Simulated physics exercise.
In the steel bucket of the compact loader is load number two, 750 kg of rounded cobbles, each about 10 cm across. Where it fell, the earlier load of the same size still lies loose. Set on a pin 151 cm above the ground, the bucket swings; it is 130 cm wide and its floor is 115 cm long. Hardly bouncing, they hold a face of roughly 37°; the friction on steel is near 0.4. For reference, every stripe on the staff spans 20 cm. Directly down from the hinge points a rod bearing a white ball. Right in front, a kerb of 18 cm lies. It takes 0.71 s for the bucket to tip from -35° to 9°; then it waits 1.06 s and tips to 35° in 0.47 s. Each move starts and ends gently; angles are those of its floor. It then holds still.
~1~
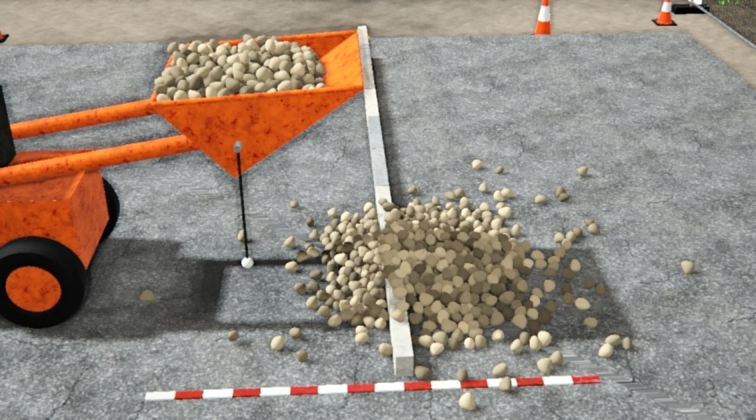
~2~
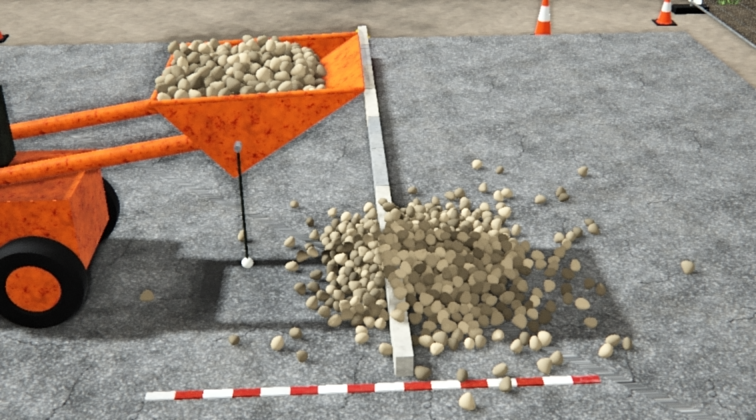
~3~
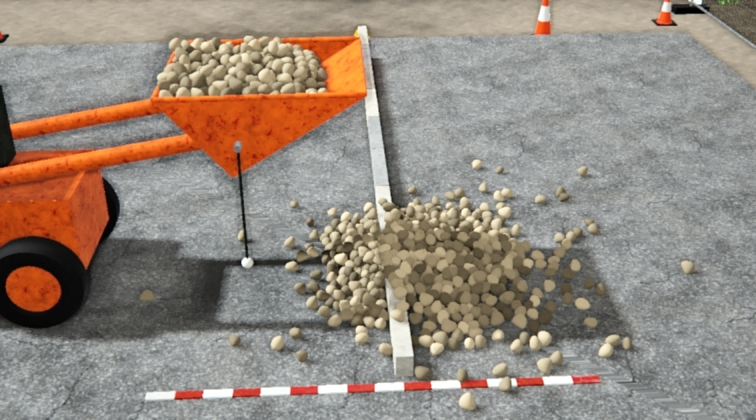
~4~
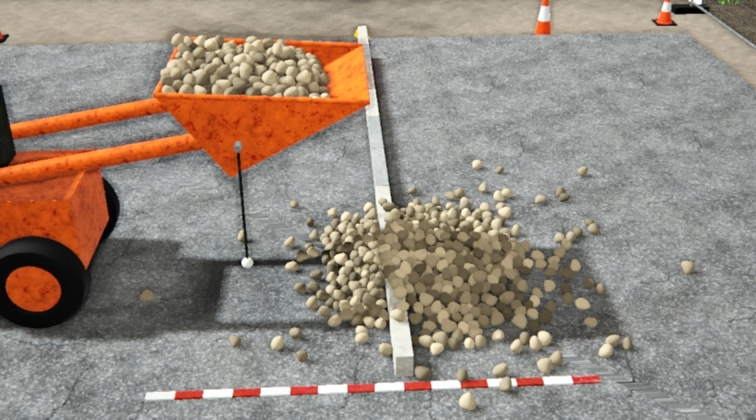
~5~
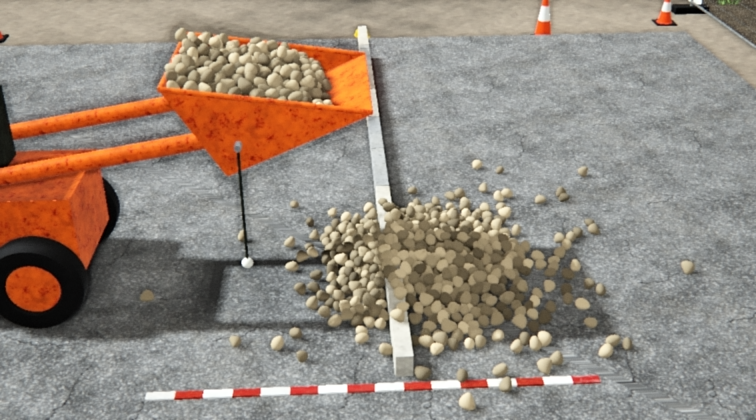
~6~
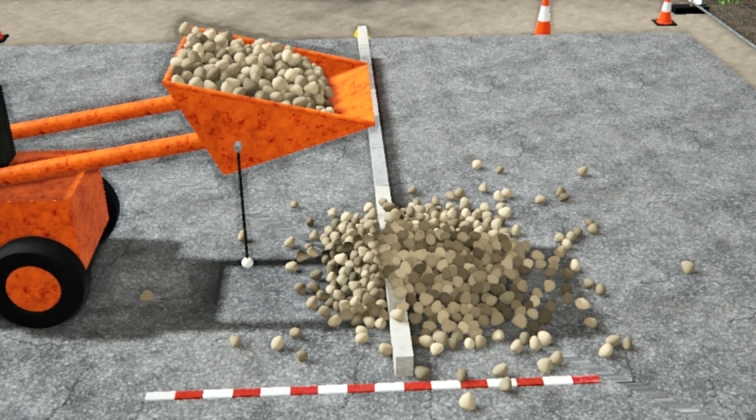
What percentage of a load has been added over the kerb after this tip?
53 %.
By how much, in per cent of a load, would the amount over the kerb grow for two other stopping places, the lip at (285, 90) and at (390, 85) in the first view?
Some 5 percent, and then 75 percent.
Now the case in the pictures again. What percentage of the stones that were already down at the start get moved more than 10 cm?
10 per cent.
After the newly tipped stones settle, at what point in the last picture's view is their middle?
(403, 251).
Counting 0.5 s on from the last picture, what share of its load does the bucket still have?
Close to 100 in a hundred is still held.
Then, 0.2 s after the last picture the floor is at 2°; in per cent of one load, 100 in the bucket, 30 on this side of the kerb, 70 over the kerb; the foremost stones are at (609, 229).
Then, 0.5 s after the last picture the floor is at 9°; in per cent of one load, 100 in the bucket, 30 on this side of the kerb, 70 over the kerb; the foremost stones are at (609, 229).
Then, 2.4 s after the last picture the floor is at 35°; in per cent of one load, 30 in the bucket, 73 on this side of the kerb, 97 over the kerb; the foremost stones are at (609, 229).
Then, 5.2 s after the last picture the floor is at 35°; in per cent of one load, 0 in the bucket, 77 on this side of the kerb, 123 over the kerb; the foremost stones are at (609, 229). Net gain over the kerb, 53.
